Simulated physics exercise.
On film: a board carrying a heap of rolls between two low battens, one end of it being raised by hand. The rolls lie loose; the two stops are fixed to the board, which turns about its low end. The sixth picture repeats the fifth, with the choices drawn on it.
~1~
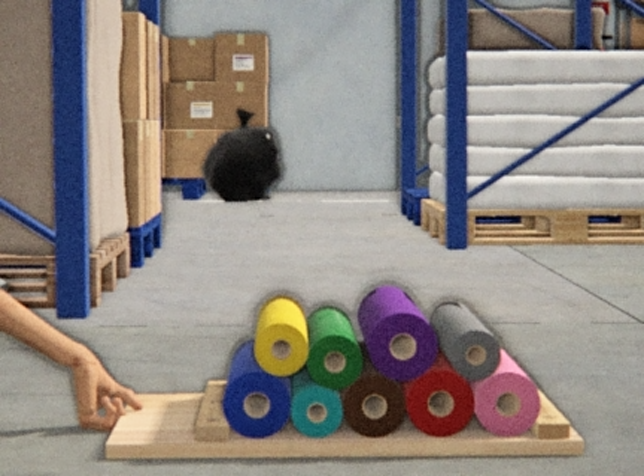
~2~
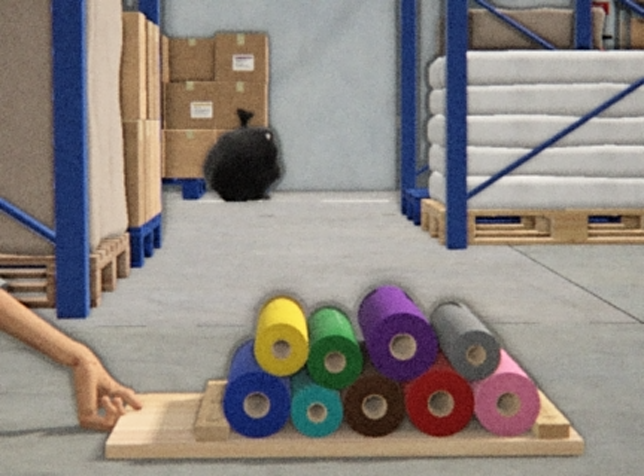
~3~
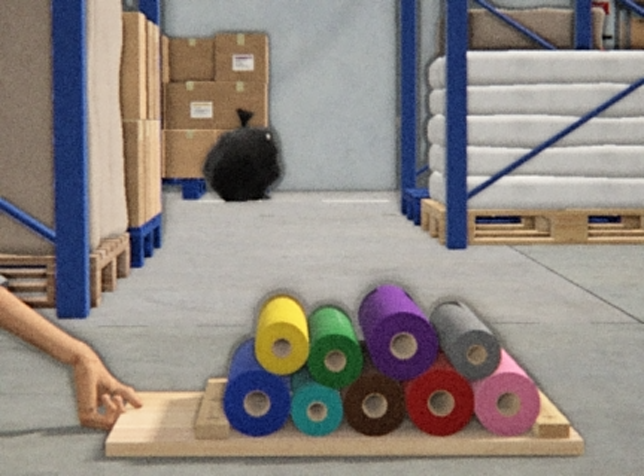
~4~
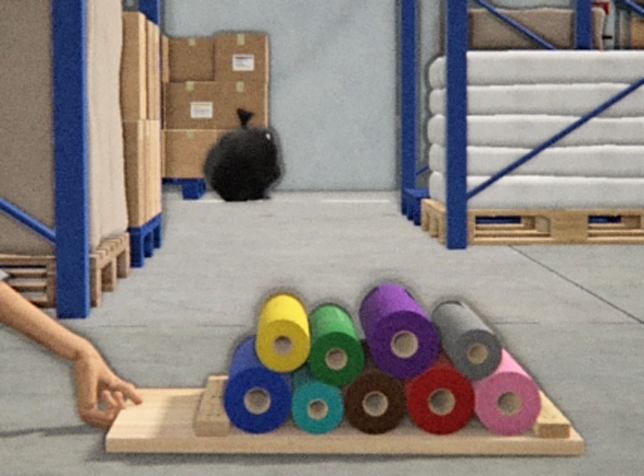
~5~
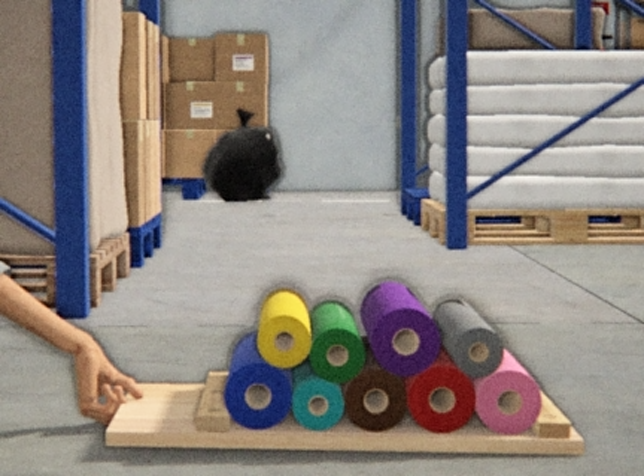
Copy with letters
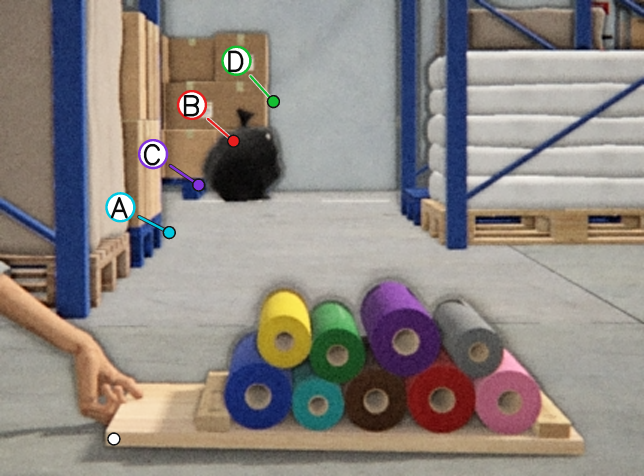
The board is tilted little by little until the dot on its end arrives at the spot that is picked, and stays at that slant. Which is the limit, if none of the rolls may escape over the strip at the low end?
The highest mark that will do is A.
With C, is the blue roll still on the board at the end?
Yes.
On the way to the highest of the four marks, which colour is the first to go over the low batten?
First is the grey one.
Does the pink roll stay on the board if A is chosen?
The pink roll: Yes.
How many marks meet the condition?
One of the four.
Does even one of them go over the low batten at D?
Yes, at D.
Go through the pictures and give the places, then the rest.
Pink roll (508, 404); green roll (335, 362); yellow roll (281, 349), in the first picture.
Yellow roll (281, 349); purple roll (403, 347), in the second picture.
Board (341, 414); blue roll (257, 403); yellow roll (282, 348); red roll (441, 403), in the third picture.
Board (341, 412); blue roll (257, 400); turquoise roll (317, 409), in the fourth picture.
Board (341, 409); blue roll (258, 396); turquoise roll (318, 406), in the fifth picture.
On the marked copy, A at (169, 232); B at (234, 141); C at (199, 185); D at (273, 102); the white dot at (114, 439).
With A. Early on, board at 16°.
Further on, board at 28°.
At the end, board at 28°, none over the low batten.
As for the rest, B seven over the low batten; C four over the low batten (green, yellow, purple, grey); D seven over the low batten.
